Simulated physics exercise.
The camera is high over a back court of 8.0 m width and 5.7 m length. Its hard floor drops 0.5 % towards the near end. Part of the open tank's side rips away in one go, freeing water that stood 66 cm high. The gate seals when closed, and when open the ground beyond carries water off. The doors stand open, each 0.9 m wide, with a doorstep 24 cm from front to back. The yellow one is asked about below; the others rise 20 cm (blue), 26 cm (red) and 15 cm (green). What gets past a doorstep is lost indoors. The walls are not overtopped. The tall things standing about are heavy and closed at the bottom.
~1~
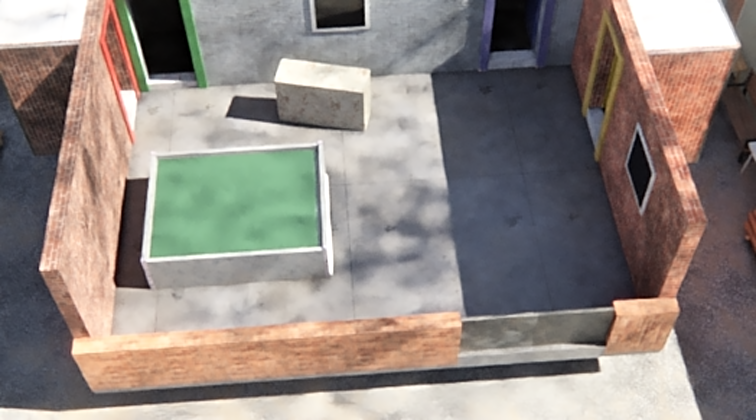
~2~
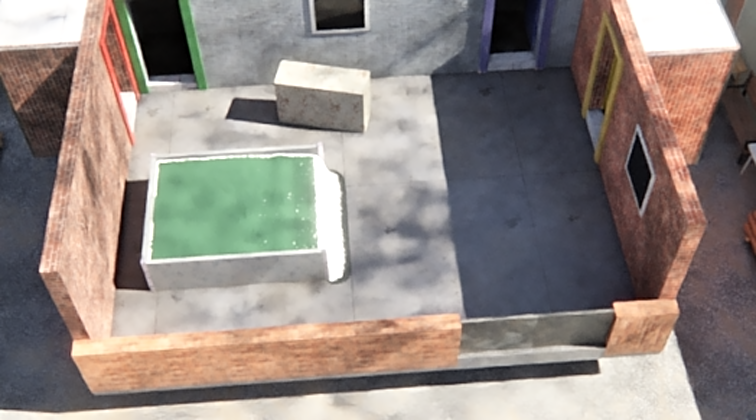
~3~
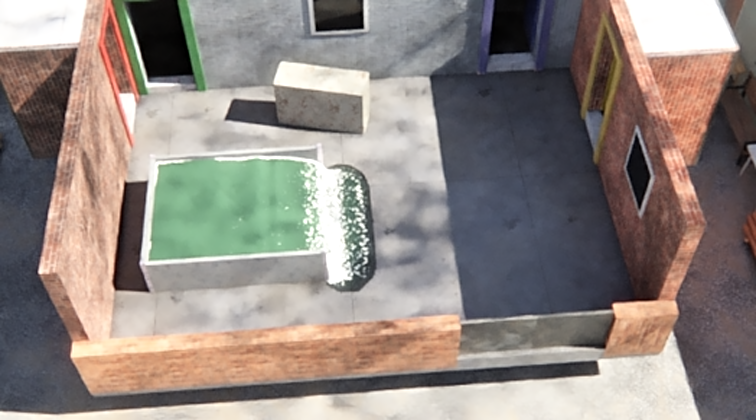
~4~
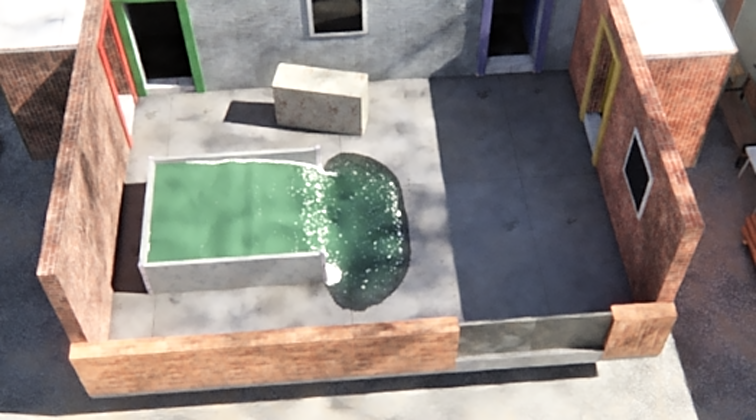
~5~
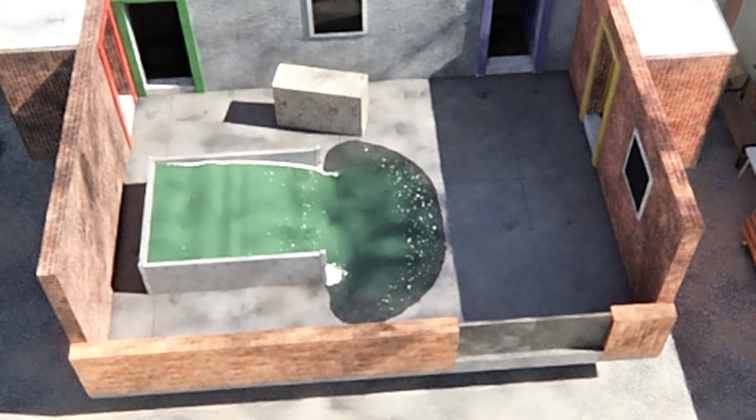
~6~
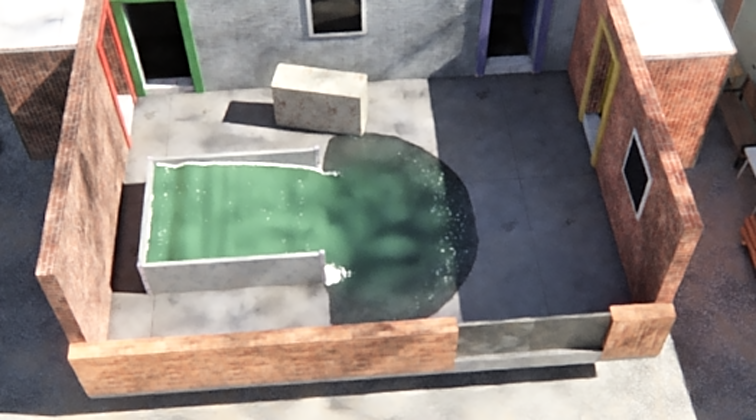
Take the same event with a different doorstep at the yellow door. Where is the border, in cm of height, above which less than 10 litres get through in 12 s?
At least 21 cm or so.
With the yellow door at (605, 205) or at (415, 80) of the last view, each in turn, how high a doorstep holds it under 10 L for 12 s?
Roughly 26 and 9.5 cm.
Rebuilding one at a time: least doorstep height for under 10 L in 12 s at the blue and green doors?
About 20 cm at blue and 7.5 cm at green.
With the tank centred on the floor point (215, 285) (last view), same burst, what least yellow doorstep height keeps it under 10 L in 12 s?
Then roughly 17 cm.
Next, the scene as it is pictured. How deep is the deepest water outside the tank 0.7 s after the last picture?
Roughly 30 cm.
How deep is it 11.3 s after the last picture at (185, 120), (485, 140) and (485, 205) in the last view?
About 8, 7 and 8 cm.
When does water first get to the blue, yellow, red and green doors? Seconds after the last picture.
Arrival: Blue 1.6 s, yellow 1.0 s, red 7.0 s, green 6.5 s.
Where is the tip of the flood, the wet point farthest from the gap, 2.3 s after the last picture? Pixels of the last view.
At about (565, 74).
Then, 0.7 s after the last picture water covers 45 % of the floor, deepest (30 cm) near (332, 256); it has not reached the yellow door.
Then, 2.3 s after the last picture water covers 60 % of the floor, deepest (41 cm) near (638, 334); 24 cm at the yellow door, 0 litres in over its 25 cm doorstep.
Then, 11.3 s after the last picture water covers 100 % of the floor, deepest (16 cm) near (123, 199); 6 cm at the yellow door, 0 litres in over its 25 cm doorstep.
At the yellow door as built, the water peaked near 25 cm, 2.1 s after the last picture.
Run again over the same 12 s with other heights there, 21 litres in over 19 cm, 0 litres over 25.5 cm. The limit of 10 litres is kept from about 21 cm up.
